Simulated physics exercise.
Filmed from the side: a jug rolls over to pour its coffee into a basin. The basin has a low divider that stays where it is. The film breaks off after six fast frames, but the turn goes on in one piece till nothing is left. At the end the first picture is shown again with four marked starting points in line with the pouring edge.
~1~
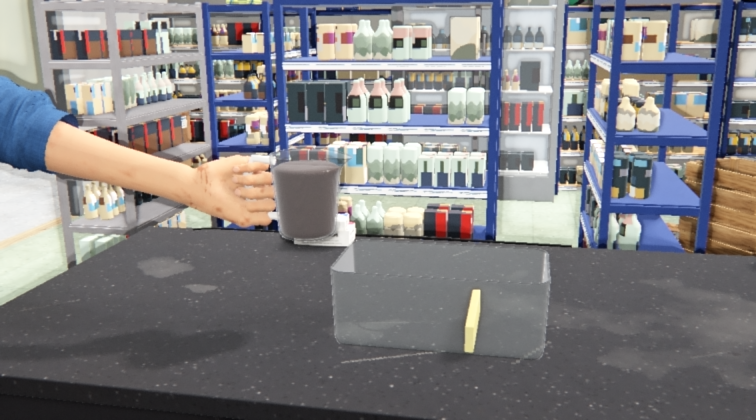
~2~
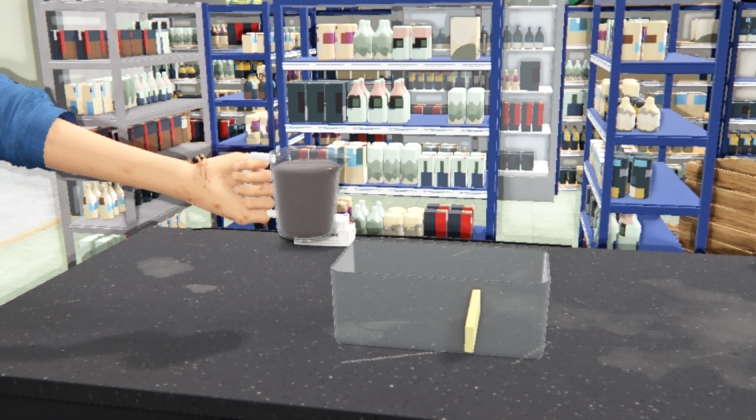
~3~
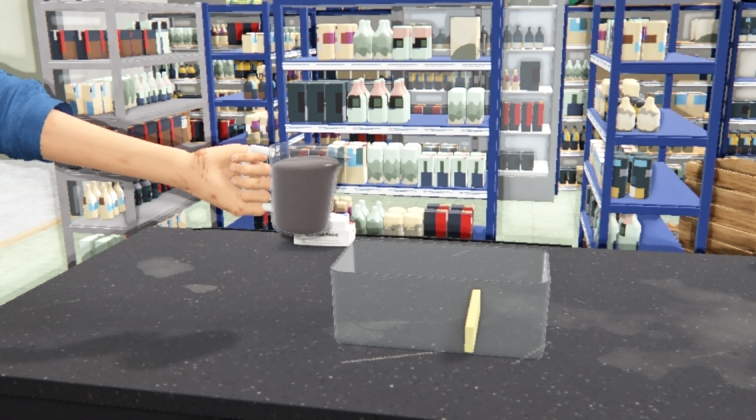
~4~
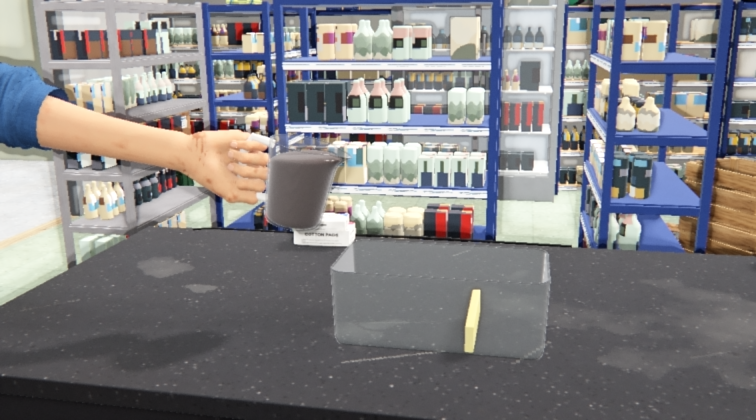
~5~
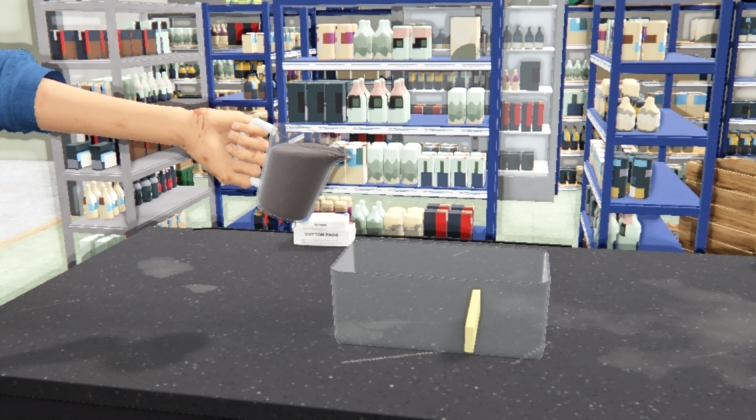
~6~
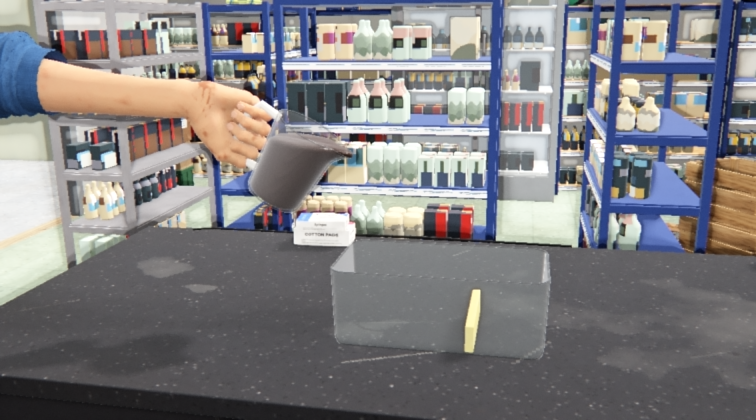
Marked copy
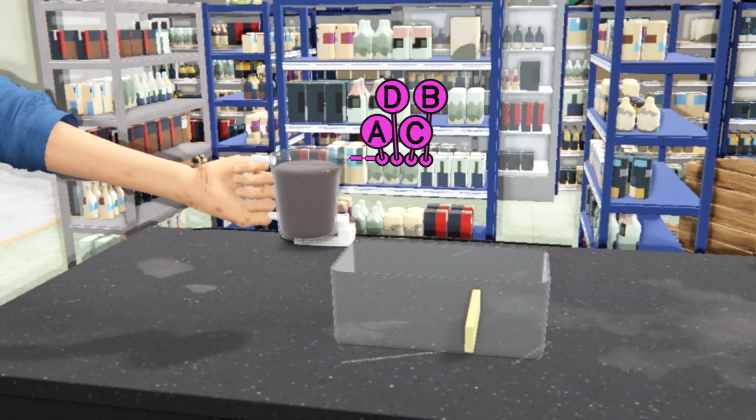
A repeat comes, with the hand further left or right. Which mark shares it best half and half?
It is D.
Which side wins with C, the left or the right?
The right one.
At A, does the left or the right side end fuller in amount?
More ends on the left.
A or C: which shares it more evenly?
It is C.
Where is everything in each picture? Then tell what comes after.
In the first frame, upright, lip at (351, 157); basin from (336, 341) to (544, 358); top of the wall at (473, 307); nothing has left yet.
In the second frame, upright, lip at (351, 157); nothing has left yet.
In the third frame, tipped about 6°, lip at (351, 157); nothing has left yet.
In the fourth frame, tipped about 12°, lip at (351, 157); nothing has left yet.
In the fifth frame, tipped about 21°, lip at (350, 157); nothing has left yet.
In the sixth frame, tipped about 32°, lip at (350, 157); coffee is over the lip, down to (350, 157).
In magenta, A at (382, 158); B at (425, 159); C at (411, 159); D at (396, 159).
If A is chosen, about 80 % ends left of the wall and 15 % right of it; 5 % is lost outside.
If B is chosen, about 29 % ends left of the wall and 64 % right of it; 7 % is lost outside.
If C is chosen, about 26 % ends left of the wall and 70 % right of it; 4 % is lost outside.
If D is chosen, about 50 % ends left of the wall and 46 % right of it; 4 % is lost outside.
